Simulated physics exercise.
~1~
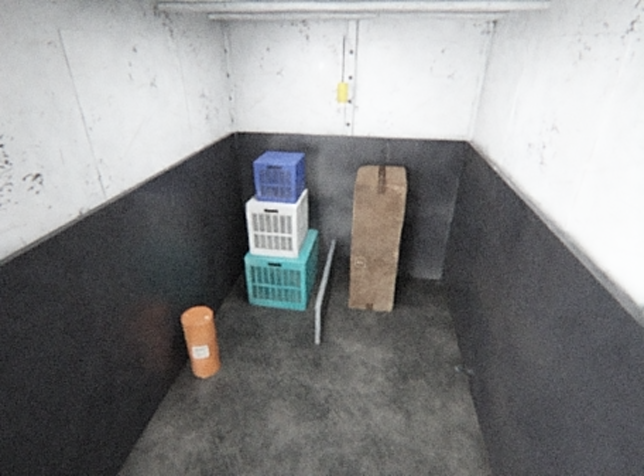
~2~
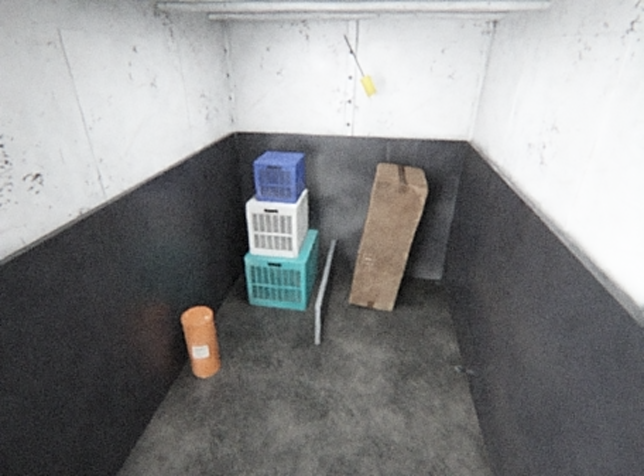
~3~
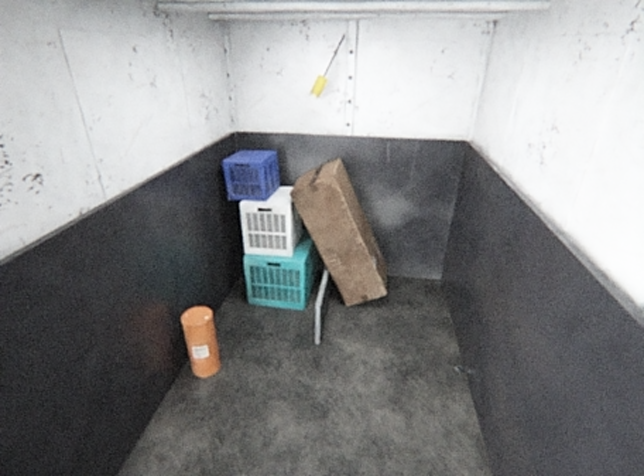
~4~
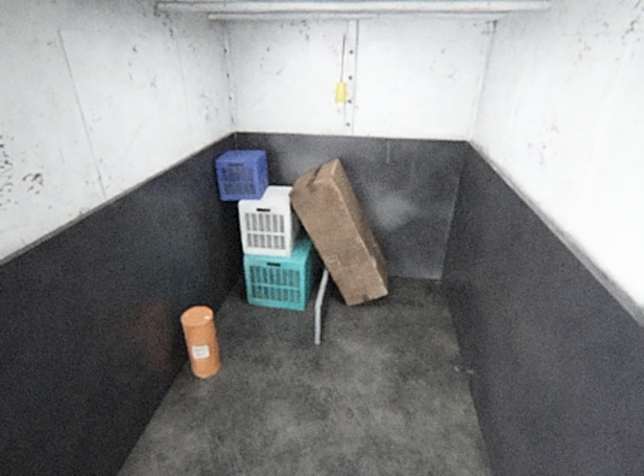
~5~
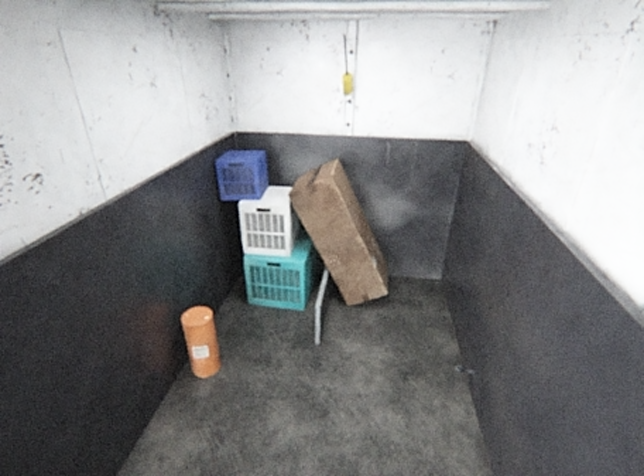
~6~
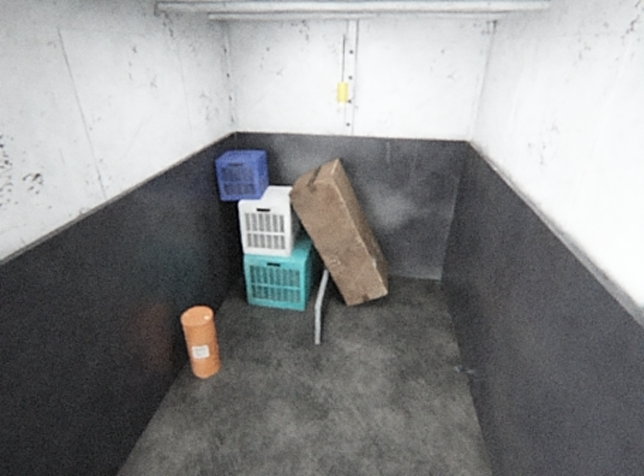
A tall brown box stands upright near the back wall of a van's load bay, seen from above and looking inward, beside a stack of crates with blue on top, white in the middle and turquoise below. An orange canister stands at the front left, and a low grey board rises between the stack and the box. The brown box tips to the right while a yellow tag swings on the back wall. Then the box swings over to the left against the stack, and the blue crate shifts left. The blue crate edges slightly farther, overhanging the white one, and the box stays leaning.
